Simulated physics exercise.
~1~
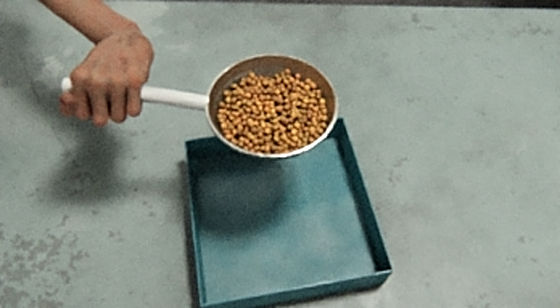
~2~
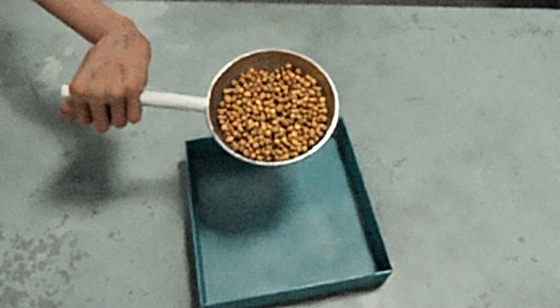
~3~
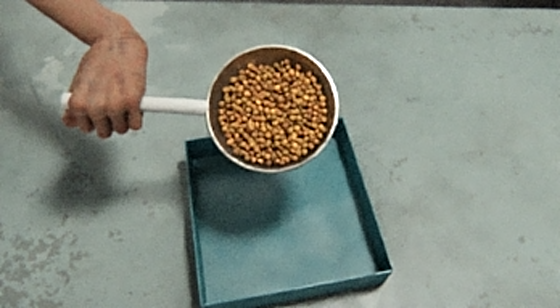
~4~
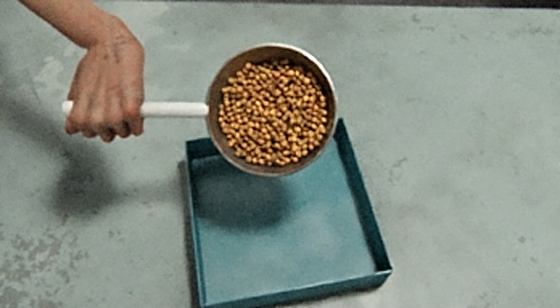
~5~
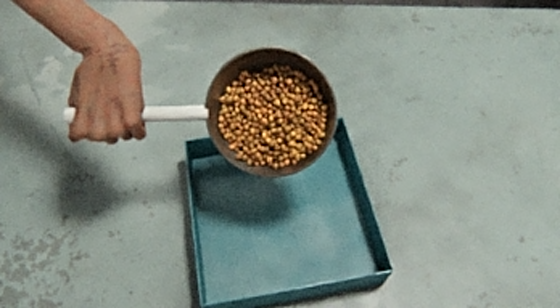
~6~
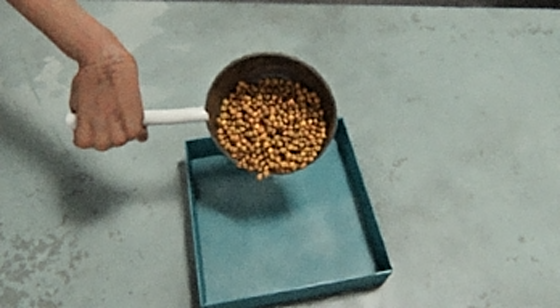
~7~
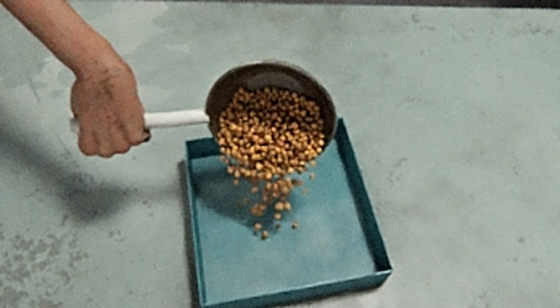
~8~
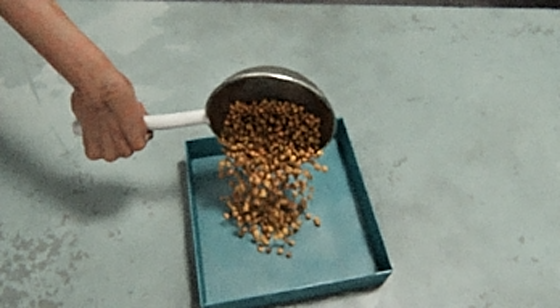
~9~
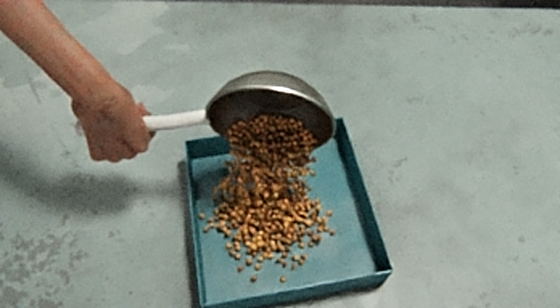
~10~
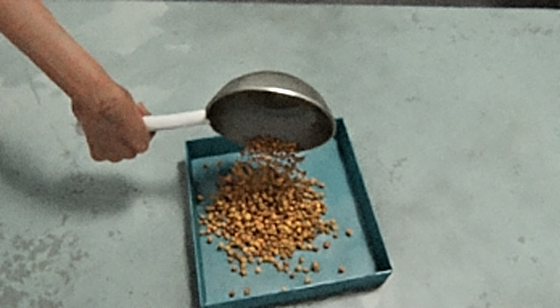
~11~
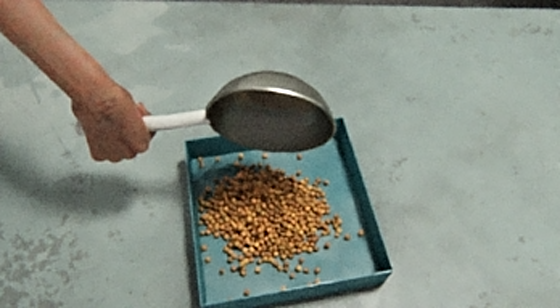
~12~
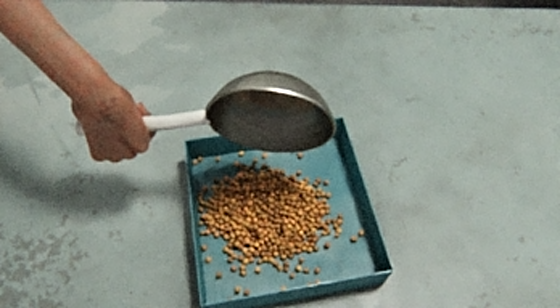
Over a teal tray, a hand tips a ladle until all its roasted chickpeas spill in.
